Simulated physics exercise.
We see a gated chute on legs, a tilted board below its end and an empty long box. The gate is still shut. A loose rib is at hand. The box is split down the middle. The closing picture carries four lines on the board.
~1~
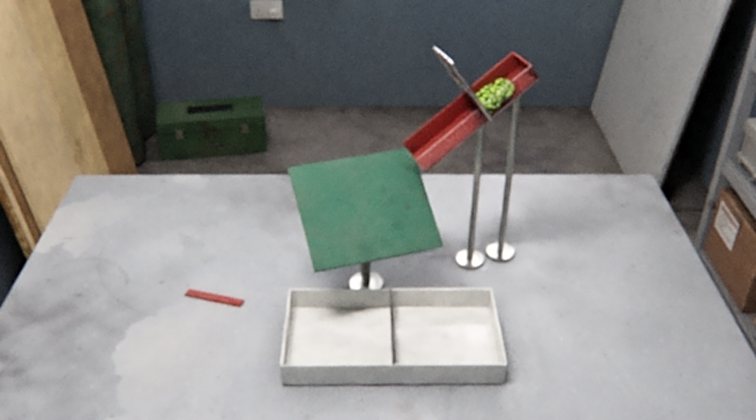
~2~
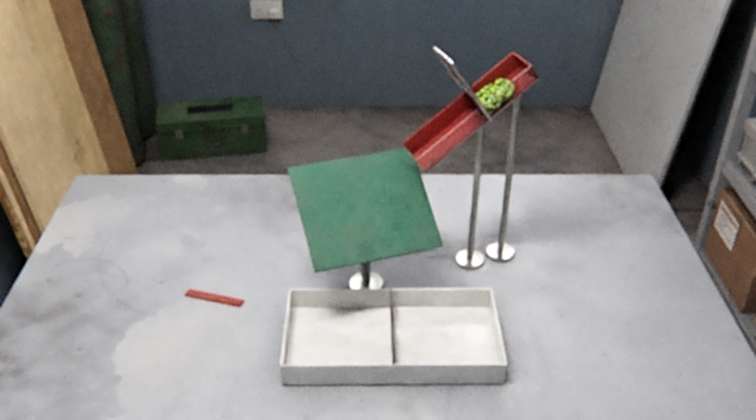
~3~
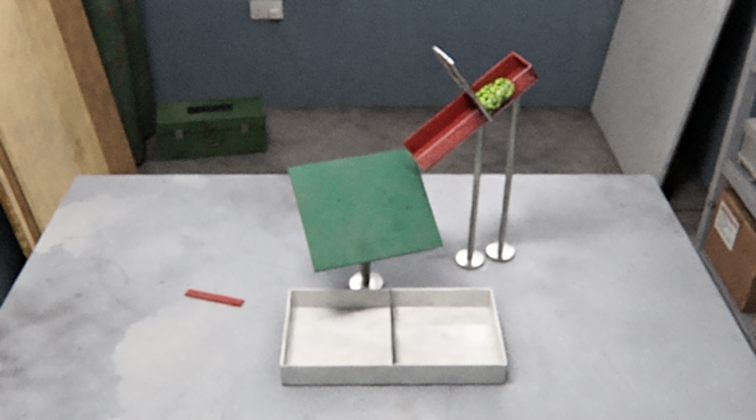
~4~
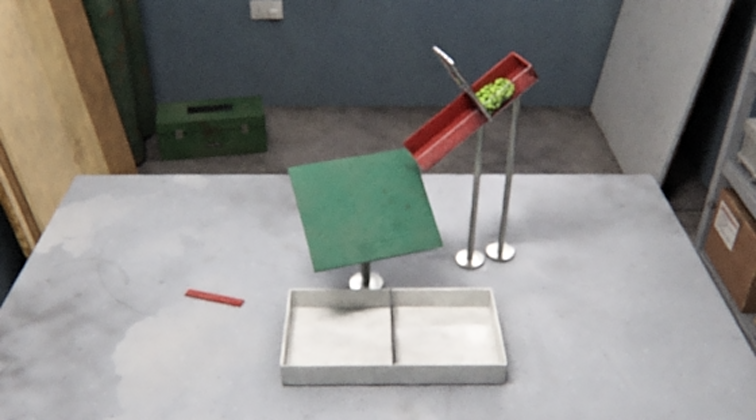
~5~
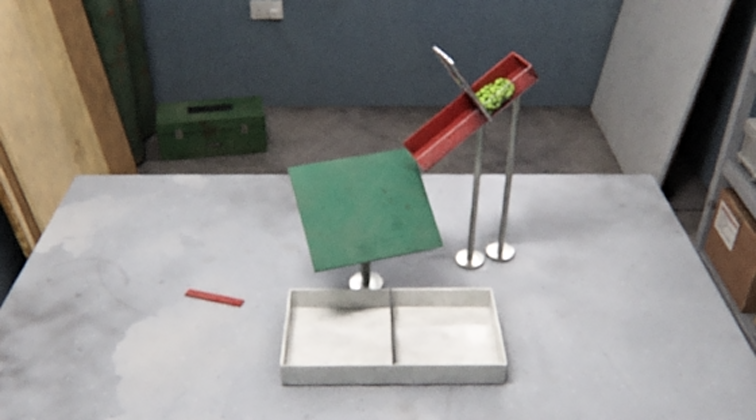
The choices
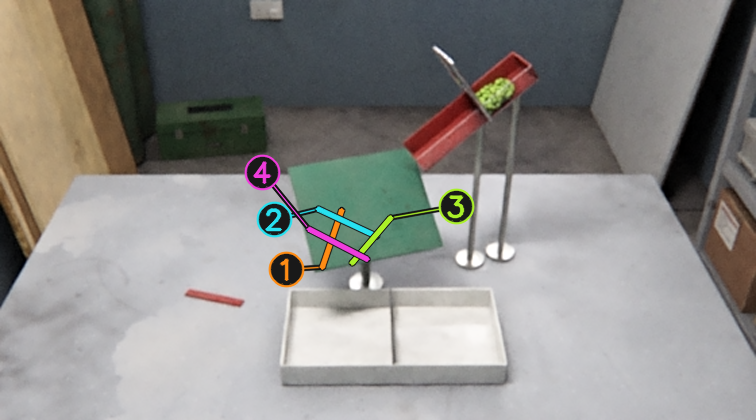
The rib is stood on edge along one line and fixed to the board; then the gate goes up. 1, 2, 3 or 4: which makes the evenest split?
The best line is 4.
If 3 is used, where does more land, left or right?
Left.
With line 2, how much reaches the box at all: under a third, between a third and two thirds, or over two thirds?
It is over two thirds.
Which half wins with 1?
Left.
On the marked copy, line 1 from (341, 210) to (322, 267); line 2 from (318, 209) to (376, 236); line 3 from (390, 217) to (352, 262); line 4 from (309, 229) to (367, 259).
For line 1, of what is caught, most in the left half, a small part in the right.
For line 2, of what is caught, a small part in the left half, nearly all in the right.
For line 3, of what is caught, most in the left half, a small part in the right.
For line 4, of what is caught, about half in the left half, about half in the right.
